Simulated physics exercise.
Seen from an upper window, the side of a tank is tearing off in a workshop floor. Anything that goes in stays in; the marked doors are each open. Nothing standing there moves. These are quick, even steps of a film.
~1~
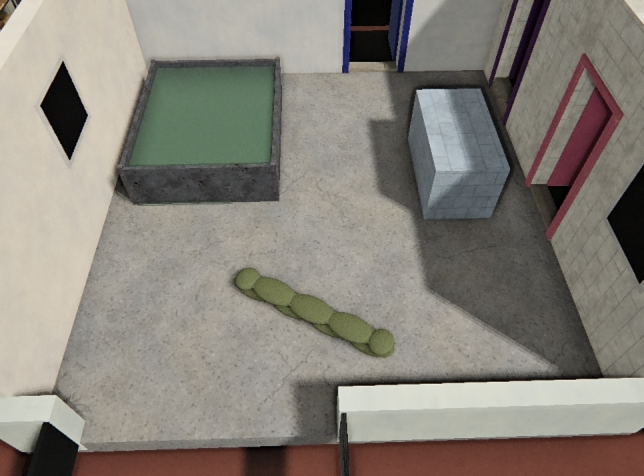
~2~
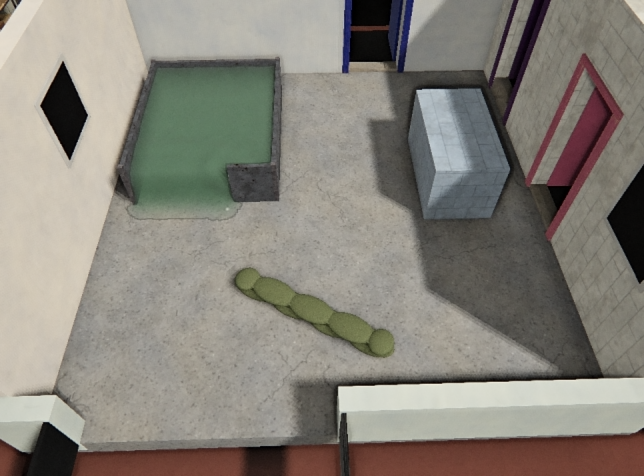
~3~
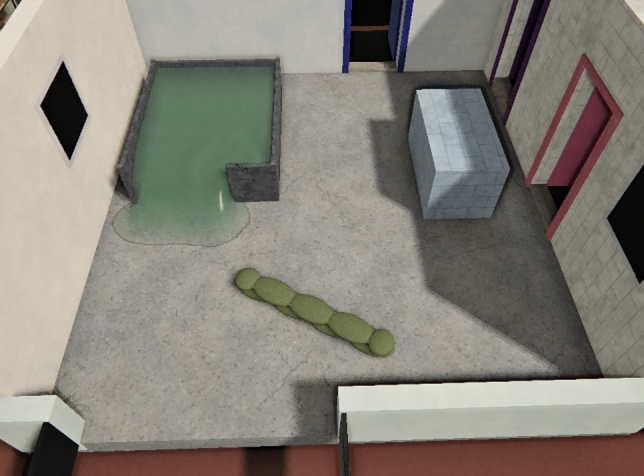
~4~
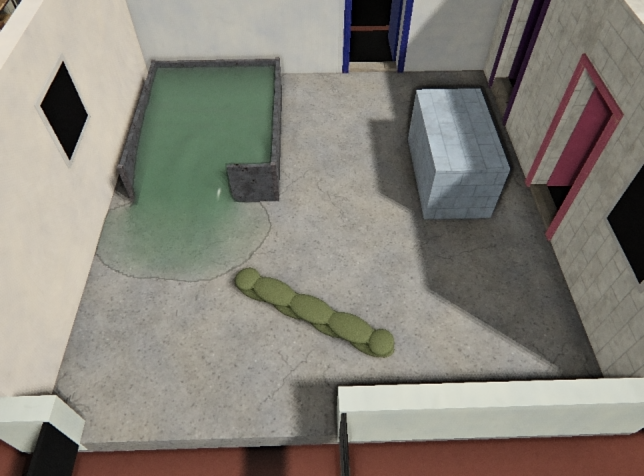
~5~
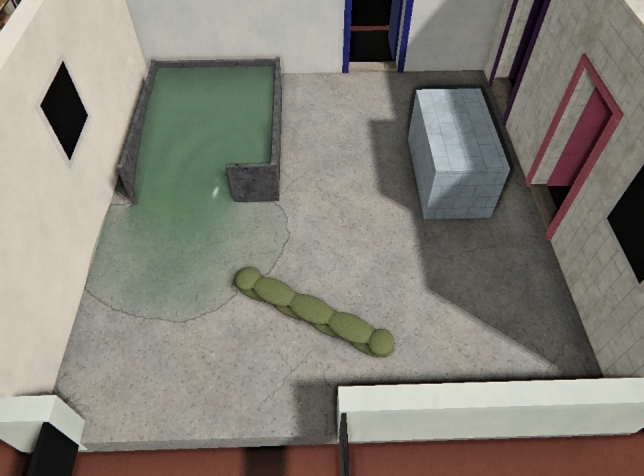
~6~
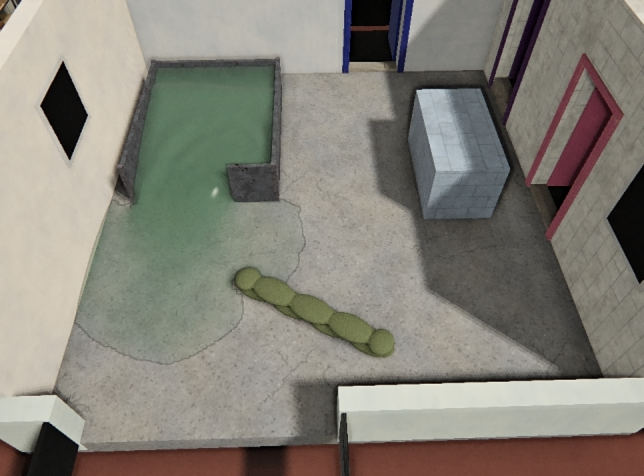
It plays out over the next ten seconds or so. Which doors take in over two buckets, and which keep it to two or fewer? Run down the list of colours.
The pink door receives no more than two buckets. The blue door receives no more than two buckets. The purple door receives no more than two buckets.
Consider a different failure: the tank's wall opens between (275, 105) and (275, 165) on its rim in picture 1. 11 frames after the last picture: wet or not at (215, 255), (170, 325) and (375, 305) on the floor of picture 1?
Untouched, untouched, soaked.
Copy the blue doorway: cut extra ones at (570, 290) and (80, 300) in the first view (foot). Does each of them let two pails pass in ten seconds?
Lab note, doors in listed order: Under the limit, over the limit.
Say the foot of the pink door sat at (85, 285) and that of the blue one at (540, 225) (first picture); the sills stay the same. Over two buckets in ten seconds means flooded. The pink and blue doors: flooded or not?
I'd say the pink door beats the mark and the blue door remains short of it.
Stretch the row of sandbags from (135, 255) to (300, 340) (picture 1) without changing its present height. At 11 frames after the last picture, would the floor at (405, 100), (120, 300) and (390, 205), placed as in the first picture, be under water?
First spot stays unwetted, second gets soaked, third stays unwetted.
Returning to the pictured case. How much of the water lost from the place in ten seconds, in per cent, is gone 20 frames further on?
Somewhere around 45 per cent, I'd say.
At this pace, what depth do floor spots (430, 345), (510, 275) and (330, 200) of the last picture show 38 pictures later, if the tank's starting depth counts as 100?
Estimated readings in sequence: 4, 2, 0 percent.
A moment on, water covers 25 % of the floor; the pink door not reached, the blue door not reached, the purple door not reached.
Next, water covers 30 % of the floor; the pink door not reached, the blue door not reached, the purple door not reached.
Then, water covers 35 % of the floor; the pink door not reached, the blue door not reached, the purple door not reached.
Later, water covers 45 % of the floor; the pink door wet at the sill, nothing in, the blue door not reached, the purple door not reached.
In the end, water covers 55 % of the floor; the pink door wet at the sill, nothing in, the blue door not reached, the purple door not reached.
